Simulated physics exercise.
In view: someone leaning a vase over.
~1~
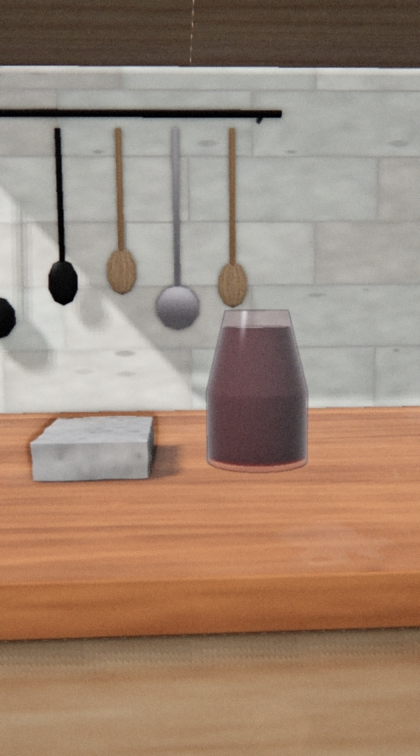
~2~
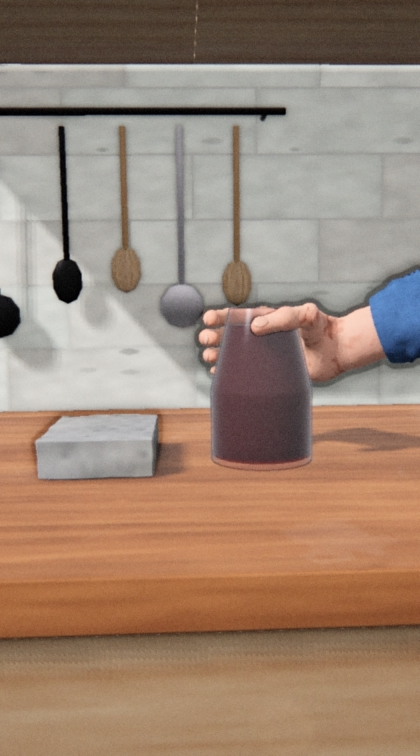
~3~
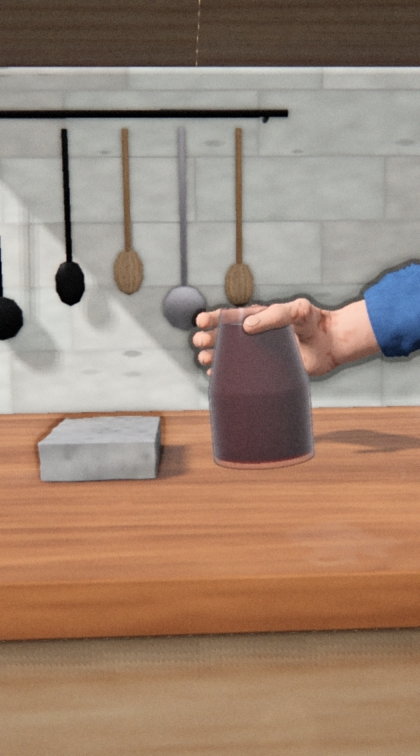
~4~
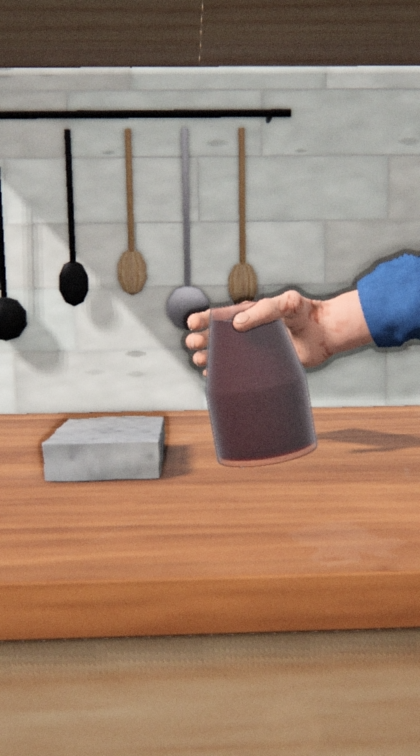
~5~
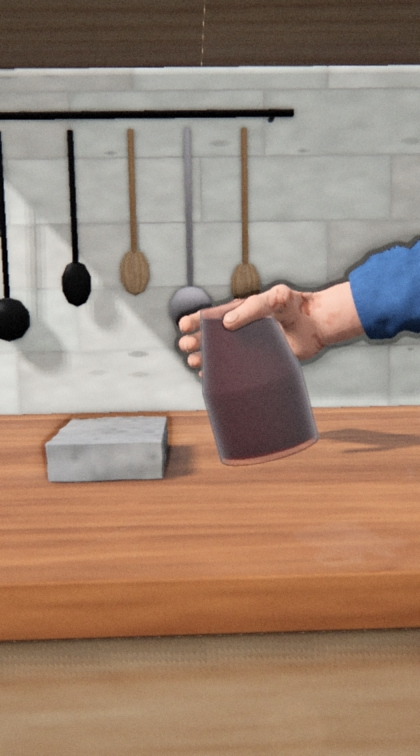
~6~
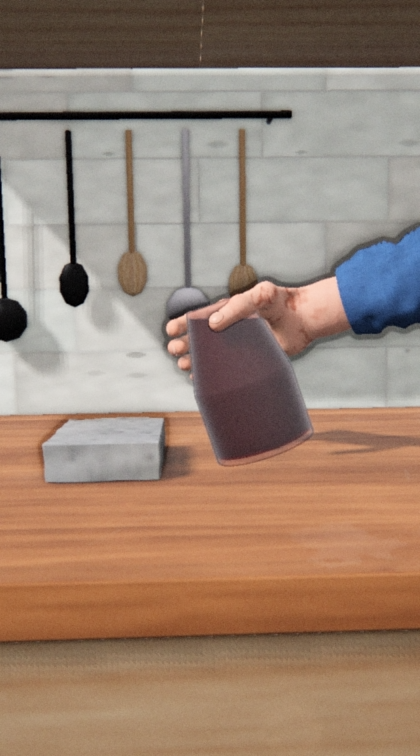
A hand in a blue sleeve reaches in from the right over a wooden kitchen counter, seen from the front at about counter height, with dark and wooden utensils hanging on a pale tiled wall. A clear vase nearly full of dark reddish liquid stands right of a grey brick. The hand grasps its top and leans it leftward, while the camera shifts very slightly.
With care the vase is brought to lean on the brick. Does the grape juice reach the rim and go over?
The vase loses some.
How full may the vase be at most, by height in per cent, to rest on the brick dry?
About 70 per cent.
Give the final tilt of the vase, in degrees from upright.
About 55°.
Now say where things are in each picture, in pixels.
In the first frame, it stands upright; vase (256, 383) nearly full.
The second frame shows a hand takes hold; vase nearly full, surface at (261, 326); brick (104, 443).
The third frame shows on the way over; vase (258, 380) nearly full.
In the fourth frame, it is leaning; vase nearly full, surface at (245, 321); brick (110, 445).
The fifth frame shows tipping on its foot; vase (250, 373) nearly full.
In the sixth frame, the top moves towards the brick; vase nearly full, surface at (222, 319); brick (111, 447).
Next, the vase leans by about 35°; it has slopped over; all of the grape juice is inside.
After that, the vase leans by about 50°; it has slopped over; nearly all of the grape juice is inside.
Finally, the vase leans by about 55°, against the brick; it has slopped over; nearly all of the grape juice is inside.
